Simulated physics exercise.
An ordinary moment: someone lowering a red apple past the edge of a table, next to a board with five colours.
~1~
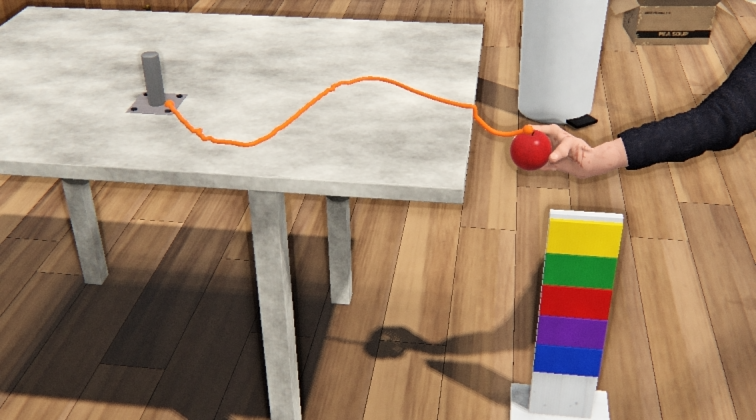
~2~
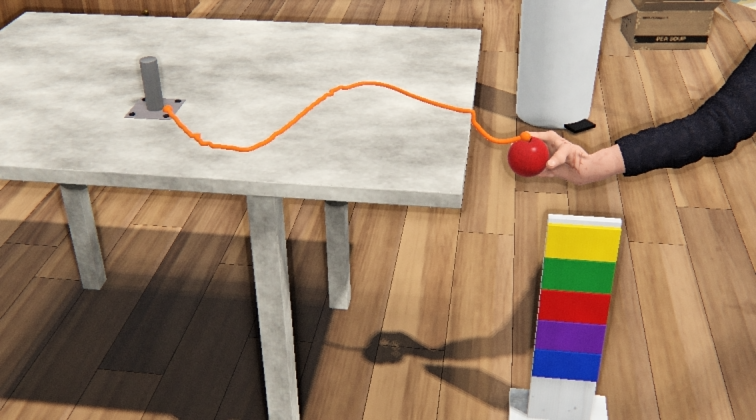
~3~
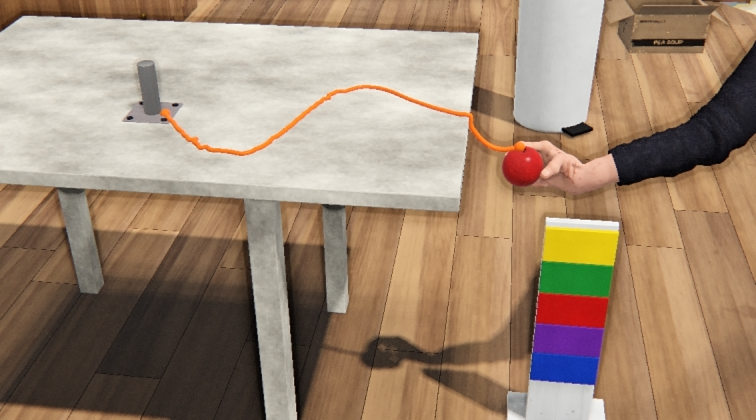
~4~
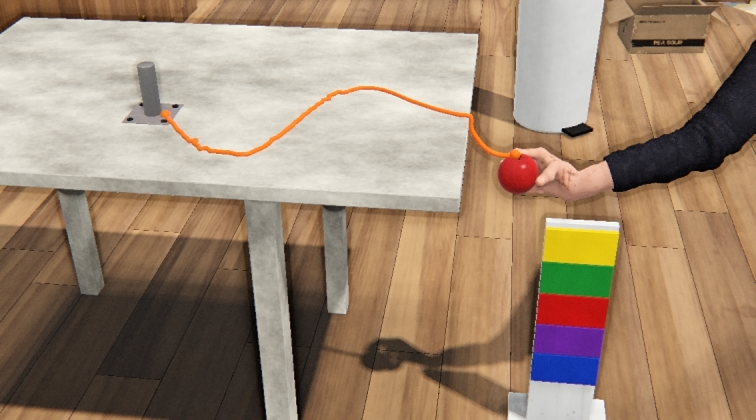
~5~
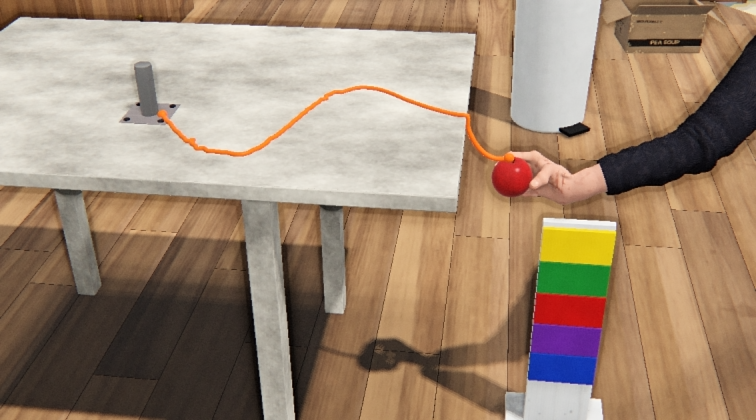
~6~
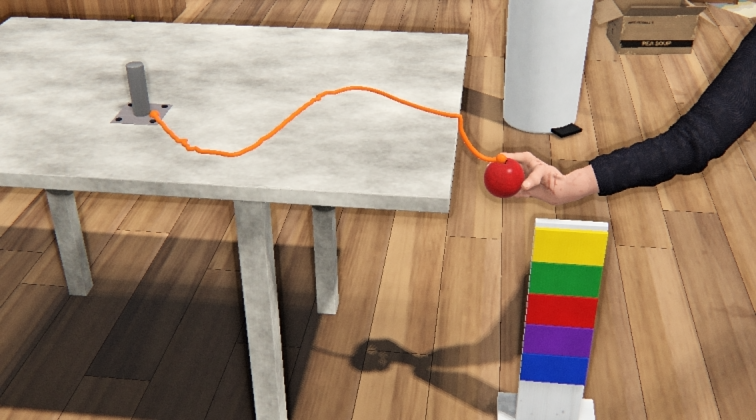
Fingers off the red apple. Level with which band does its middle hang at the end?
Its middle rests at the purple band.
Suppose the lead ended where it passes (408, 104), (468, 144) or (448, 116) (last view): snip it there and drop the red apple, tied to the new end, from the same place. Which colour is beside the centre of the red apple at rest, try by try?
Taking them in turn: Yellow; red; green.
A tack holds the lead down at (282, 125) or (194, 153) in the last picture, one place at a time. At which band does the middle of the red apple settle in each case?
It would be green; red.
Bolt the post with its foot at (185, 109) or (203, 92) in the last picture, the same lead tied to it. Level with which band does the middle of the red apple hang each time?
One after the other, blue; blue.
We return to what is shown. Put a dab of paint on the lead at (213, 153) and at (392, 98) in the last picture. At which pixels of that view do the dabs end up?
Near (276, 121) and (454, 213).
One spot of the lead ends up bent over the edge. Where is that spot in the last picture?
Near (323, 95).
Soon after, apple near (479, 325); level with purple.
Then, apple near (414, 347); level with purple.
Further on, apple near (466, 340); level with purple.
At rest, apple near (443, 349); level with purple. The purple one.
